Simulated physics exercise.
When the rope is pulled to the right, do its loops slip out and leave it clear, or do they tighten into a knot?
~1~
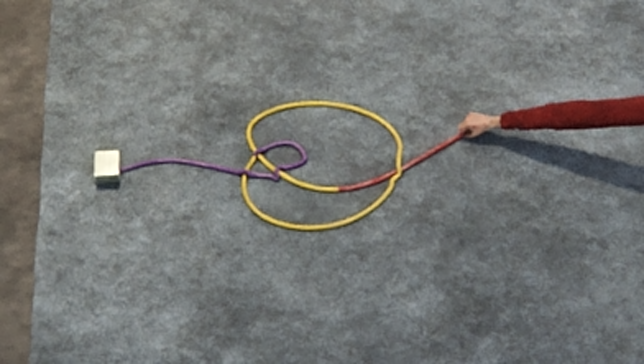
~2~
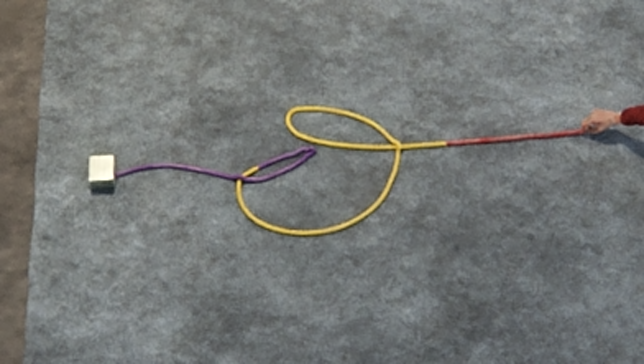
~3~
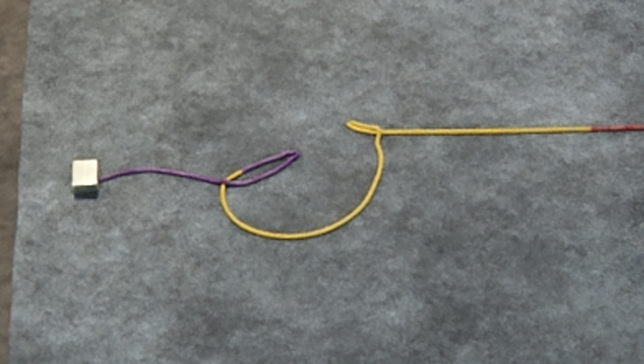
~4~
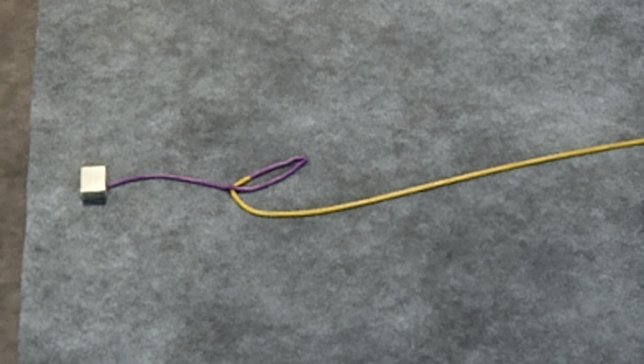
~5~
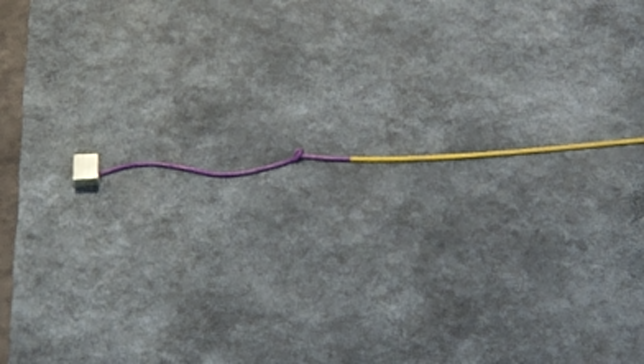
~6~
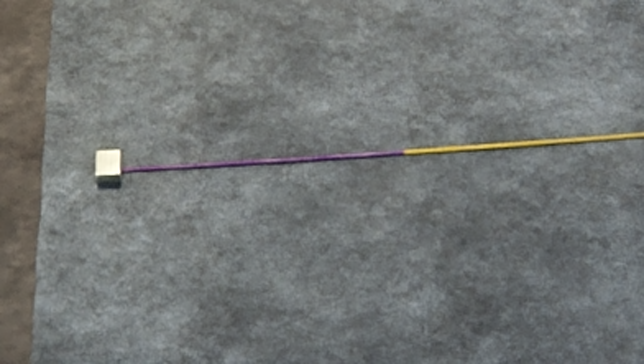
The loops slip out and leave the rope clear. Even the last small kink in the purple part disappears, and the rope in view runs straight with no knot.
